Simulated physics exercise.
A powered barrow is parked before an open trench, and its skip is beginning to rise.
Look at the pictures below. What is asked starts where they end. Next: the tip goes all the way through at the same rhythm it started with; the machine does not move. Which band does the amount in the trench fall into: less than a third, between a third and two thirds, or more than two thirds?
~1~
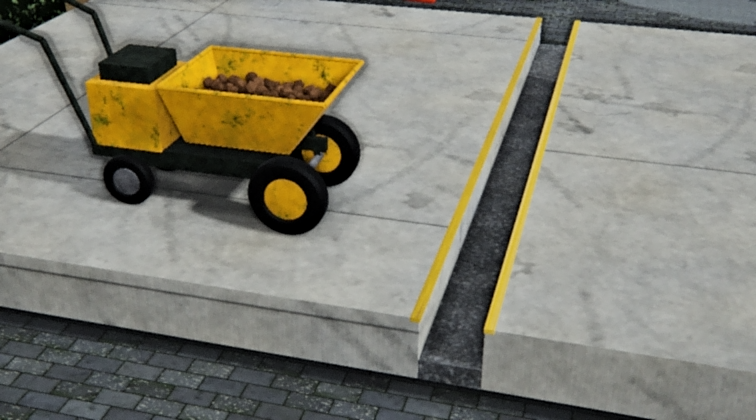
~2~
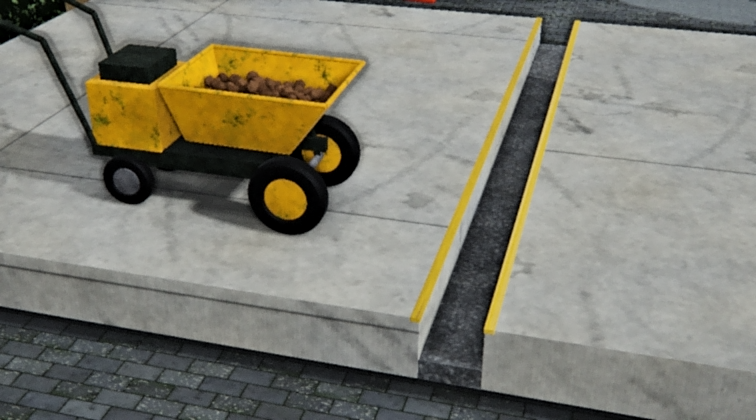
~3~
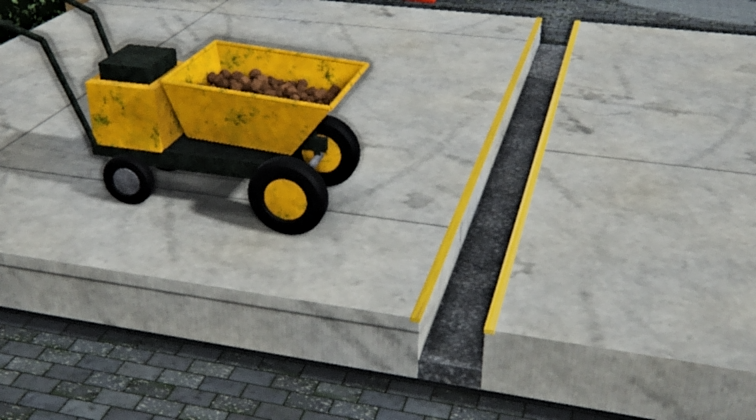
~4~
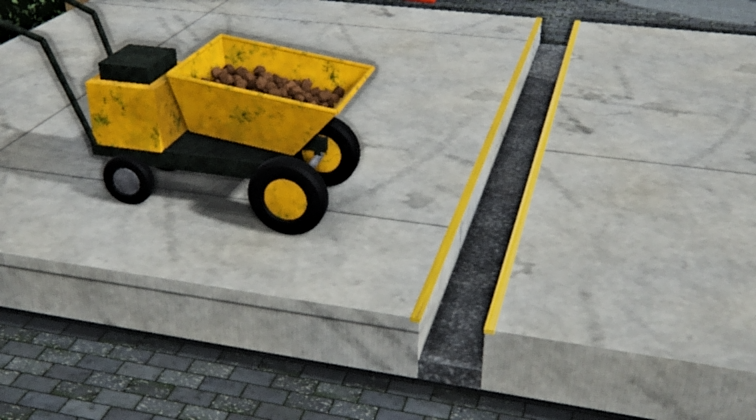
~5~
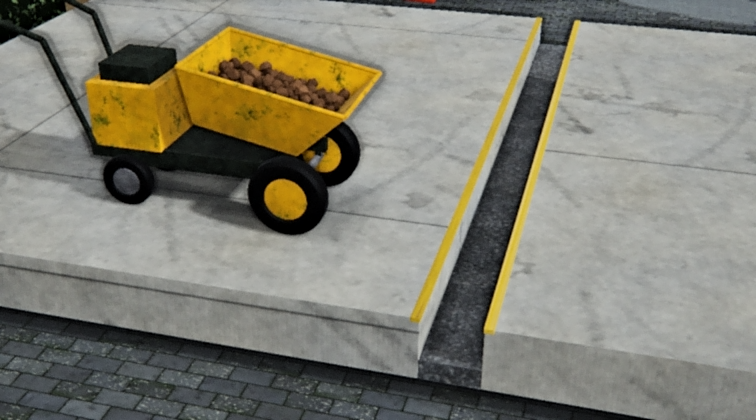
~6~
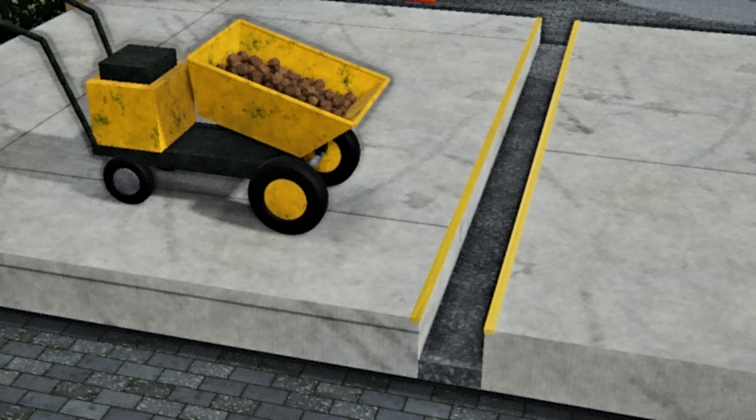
The trench will take in at least a third and at most two thirds.
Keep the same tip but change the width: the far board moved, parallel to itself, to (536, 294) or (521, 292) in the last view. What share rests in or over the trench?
The share would be 50 % first and 50 % second.
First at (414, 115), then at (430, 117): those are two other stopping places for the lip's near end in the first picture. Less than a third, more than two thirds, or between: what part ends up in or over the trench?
Try 1, the middle third; try 2, less than a third.
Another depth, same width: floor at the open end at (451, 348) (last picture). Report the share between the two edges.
It works out to some 50 per cent.
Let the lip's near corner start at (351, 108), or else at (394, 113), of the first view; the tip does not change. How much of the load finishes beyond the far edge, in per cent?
Around 0 and 20 per cent respectively.
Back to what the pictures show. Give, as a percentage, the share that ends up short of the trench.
Around 30 per cent.
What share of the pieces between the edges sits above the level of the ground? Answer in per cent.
Estimate: Close to 0 in a hundred.
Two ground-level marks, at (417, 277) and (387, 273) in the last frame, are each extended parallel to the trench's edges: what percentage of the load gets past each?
Around 60 per cent for the first, and 70 per cent for the second.
Soon after the last picture, skip tipped steeply; all in the skip.
A little later, skip tipped right over; about two thirds in the skip; about a quarter short of the trench; a small part in or heaped over the trench.
Later still, skip tipped right over; about a quarter in the skip; about a third short of the trench; about half in or heaped over the trench.
By the end, skip tipped right over; about a quarter in the skip; about a quarter short of the trench; about half in or heaped over the trench; none beyond it.
